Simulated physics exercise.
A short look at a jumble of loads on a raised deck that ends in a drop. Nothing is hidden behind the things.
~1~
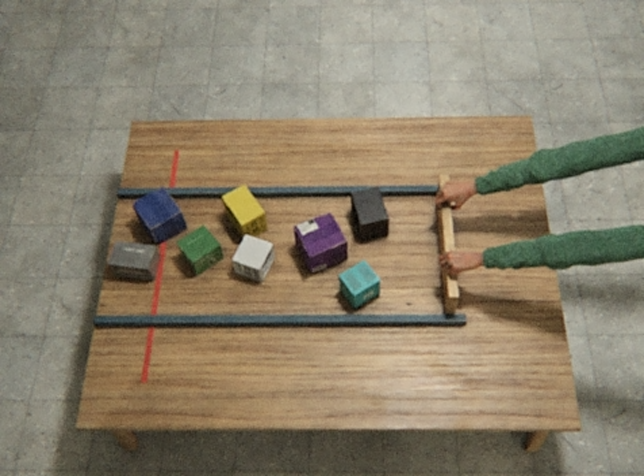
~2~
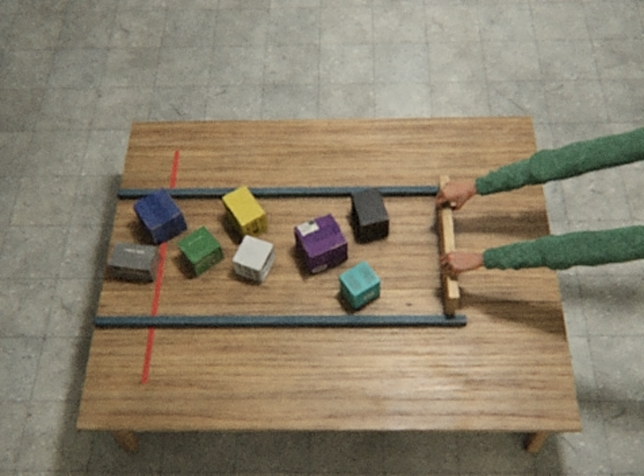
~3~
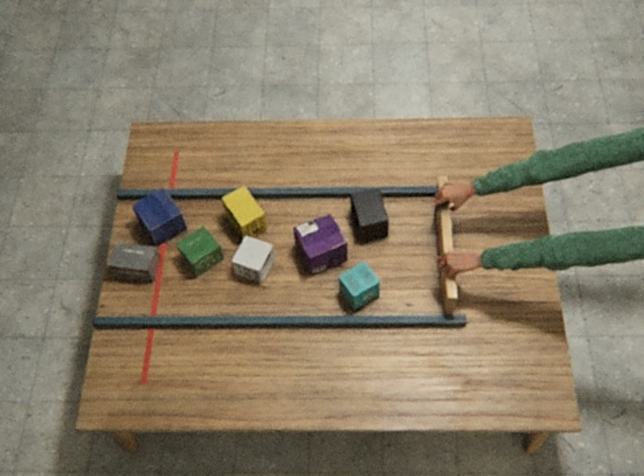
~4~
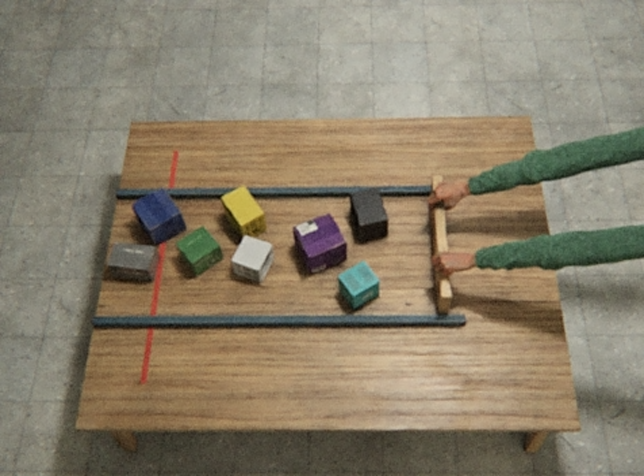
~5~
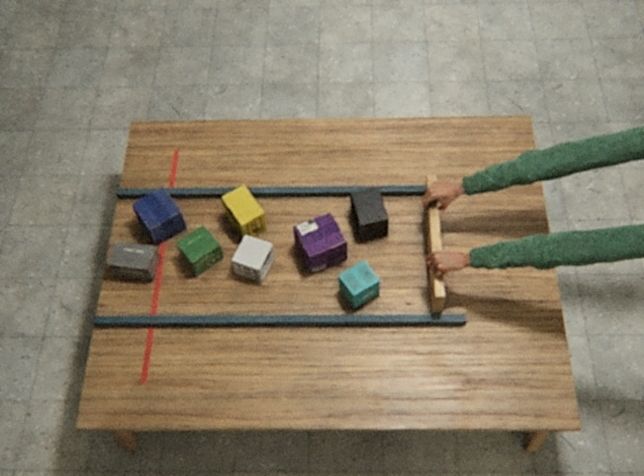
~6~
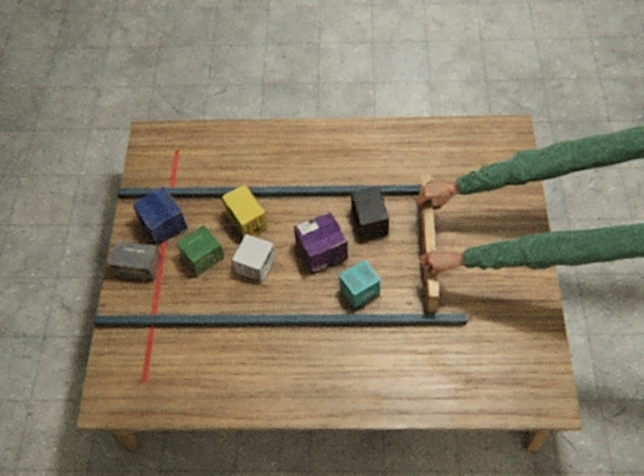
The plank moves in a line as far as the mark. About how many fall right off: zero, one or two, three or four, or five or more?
The number that fall off is three or four.
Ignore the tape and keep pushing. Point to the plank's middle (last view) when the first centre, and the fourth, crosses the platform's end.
At (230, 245) for the first, at (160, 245) for the fourth.
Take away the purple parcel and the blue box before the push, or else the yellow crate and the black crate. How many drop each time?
It would be 1 and 3.
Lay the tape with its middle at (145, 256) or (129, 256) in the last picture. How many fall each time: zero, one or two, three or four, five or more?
Taking them in turn, 5 or more; five or over.
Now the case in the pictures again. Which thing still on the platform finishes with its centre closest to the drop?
The white crate ends nearest.
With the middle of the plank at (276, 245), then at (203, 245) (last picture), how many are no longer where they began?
6 and 8.
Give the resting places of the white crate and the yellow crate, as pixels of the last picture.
About (104, 264), and the other about (124, 210).
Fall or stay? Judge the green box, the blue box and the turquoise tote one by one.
The green box comes down, the blue box is lost, the turquoise tote does not fall.
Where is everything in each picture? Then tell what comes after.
Grey box (135, 261); blue box (160, 216); green box (200, 250); plank (447, 244); tape (162, 256), in the first frame.
Blue box (160, 217); purple parcel (321, 244), in the second frame.
Green box (200, 251); white crate (254, 260), in the third frame.
Grey box (134, 261); turquoise tote (359, 286), in the fourth frame.
Blue box (160, 216); plank (434, 244), in the fifth frame.
Grey box (135, 261); blue box (160, 216); green box (201, 250); plank (429, 243); tape (162, 256), in the sixth frame.
A little later, none off yet; grey box at rest near (135, 261); blue box at rest near (160, 216); green box at rest near (201, 250).
Next, none off yet; grey box shifted a little near (125, 261); blue box moving near (158, 213); green box shifted about its own width near (163, 248).
When it is over, the number that fall off is three or four; down, green box, blue box and grey box.
